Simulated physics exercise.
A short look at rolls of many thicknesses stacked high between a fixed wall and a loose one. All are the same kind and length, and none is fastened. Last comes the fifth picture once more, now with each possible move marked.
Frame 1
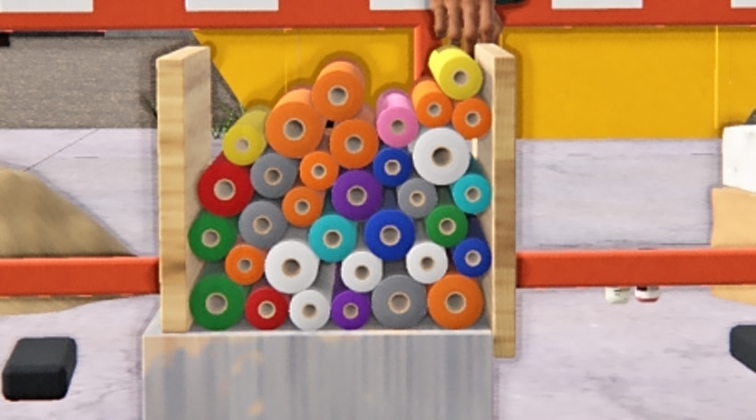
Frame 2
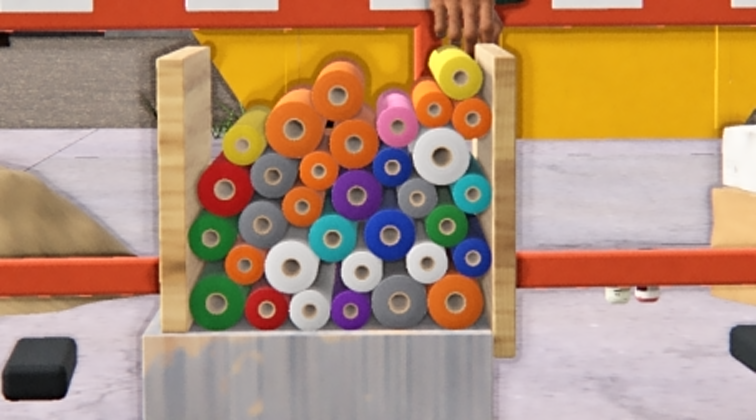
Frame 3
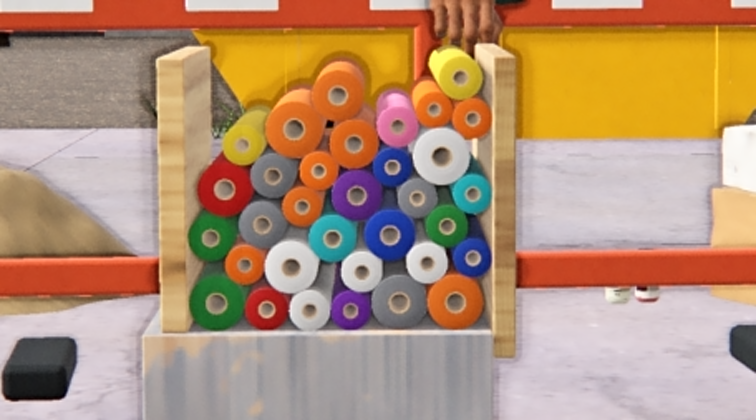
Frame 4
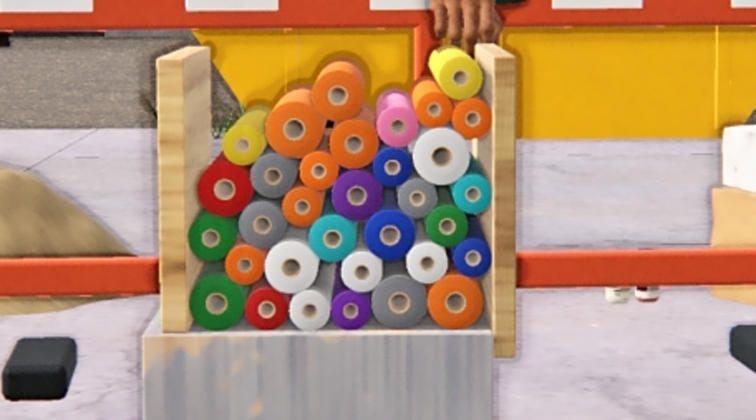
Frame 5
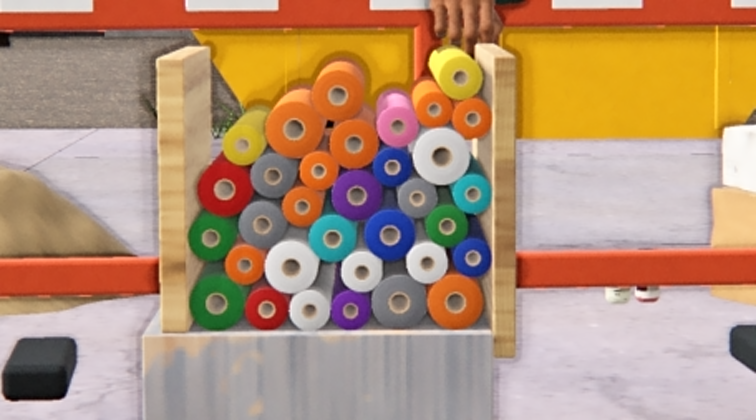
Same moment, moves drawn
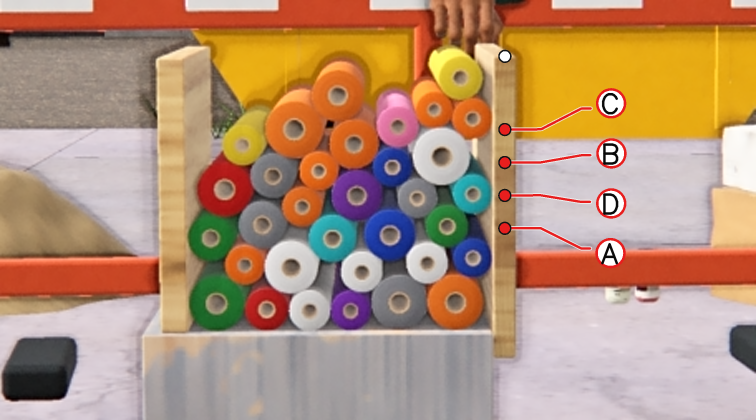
The clip shows a pile of multicoloured rolls stacked between two upright wooden boards on a grey base, with red rails on either side; a hand stays near the top right, and nothing visibly moves.
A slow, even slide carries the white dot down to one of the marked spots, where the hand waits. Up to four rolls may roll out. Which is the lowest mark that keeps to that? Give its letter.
At most to A.
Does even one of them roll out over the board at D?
Yes.
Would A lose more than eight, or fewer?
Fewer than eight.
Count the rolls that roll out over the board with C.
At C the number is none.
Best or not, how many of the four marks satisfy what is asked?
The number is four.
On the marked copy, A at (504, 229); B at (504, 162); C at (505, 130); D at (504, 195); the white dot at (505, 57).
Following A. Soon after the start, top of the board (493, 134).
Later, top of the board (493, 222).
In the end, top of the board (493, 228), three out over the board.
As for the rest, B none out over the board; C none out over the board; D two out over the board.
